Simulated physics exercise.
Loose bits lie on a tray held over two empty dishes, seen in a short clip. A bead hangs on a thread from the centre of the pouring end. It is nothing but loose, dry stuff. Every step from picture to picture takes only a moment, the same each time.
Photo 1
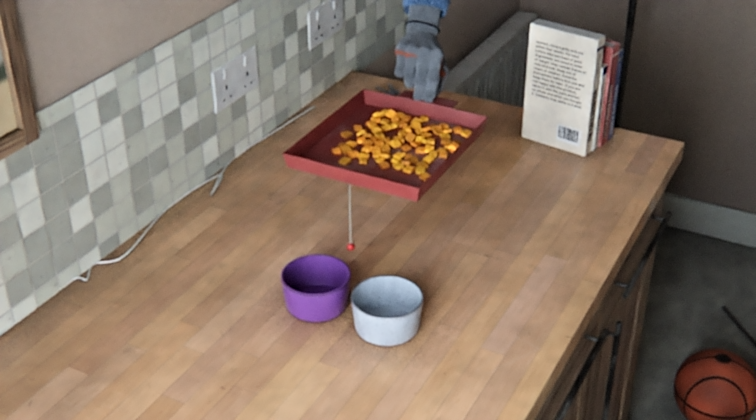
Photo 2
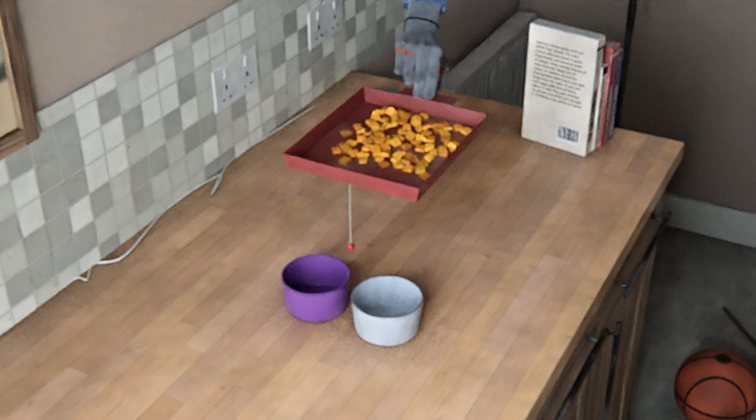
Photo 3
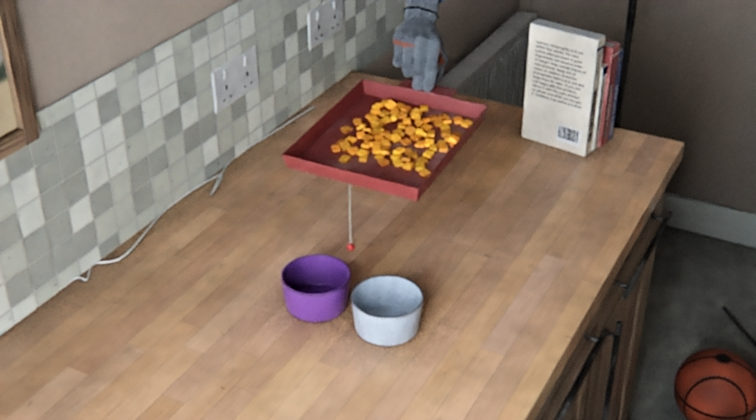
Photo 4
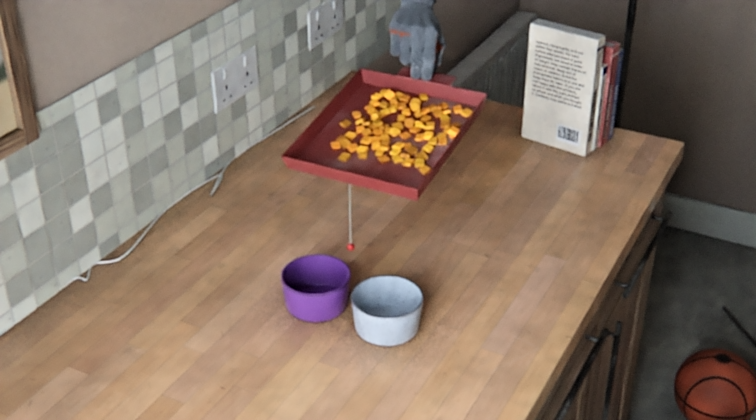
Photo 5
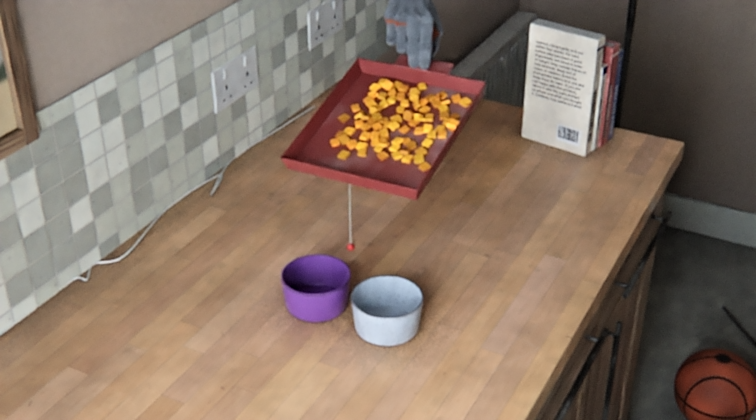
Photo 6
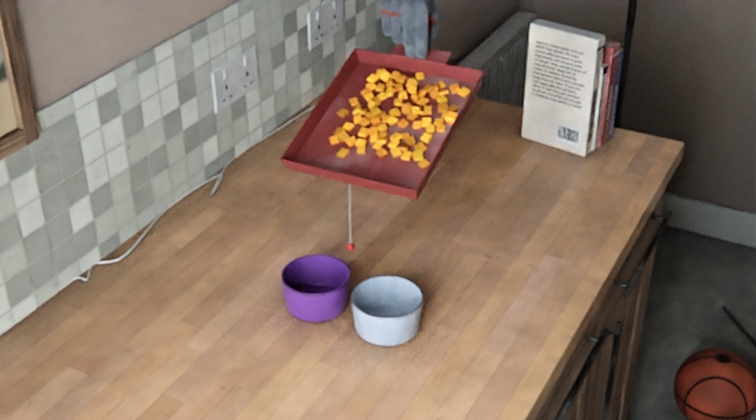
To begin with, a gloved hand holds a red tray of small orange-yellow pieces almost level above a wooden counter, behind a purple bowl and a grey one. The hand then lifts the far end steadily, tilting the tray toward the bowls, while the pieces stay on it and the bowls stay empty.
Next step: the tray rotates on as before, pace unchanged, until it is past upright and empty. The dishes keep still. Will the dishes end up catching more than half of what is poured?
The dishes save the greater portion.
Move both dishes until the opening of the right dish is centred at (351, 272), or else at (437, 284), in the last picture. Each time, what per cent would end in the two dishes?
It works out to 70 percent and then 10 percent.
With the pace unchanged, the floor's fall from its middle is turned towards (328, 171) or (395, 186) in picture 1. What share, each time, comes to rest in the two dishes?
For the first it's near 20 %, for the second near 20 %.
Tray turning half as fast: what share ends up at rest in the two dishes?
It would be some 70 in a hundred.
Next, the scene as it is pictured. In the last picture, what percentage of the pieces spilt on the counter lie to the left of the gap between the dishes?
Estimate: About 80 per cent.
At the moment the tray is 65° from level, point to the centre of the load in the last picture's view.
The middle of the pieces lands at roughly (346, 170).
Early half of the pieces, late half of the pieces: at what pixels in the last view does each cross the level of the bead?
Around (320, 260) at first; around (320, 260) after that.
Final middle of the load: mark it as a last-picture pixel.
The centre settles at about (320, 301).
Just after the last frame, tray tipped steeply; almost all on the tray; just a few in the air.
A moment on, tray tipped past a quarter turn; the larger part on the tray; just a few in the right dish; about a tenth in the left dish; about a tenth outside both; about a tenth in the air.
Further on, tray tipped past a quarter turn; roughly a quarter in the right dish; roughly half in the left dish; roughly a third outside both.
When it is over, tray tipped past a quarter turn; roughly a quarter in the right dish; roughly half in the left dish; roughly a third outside both.
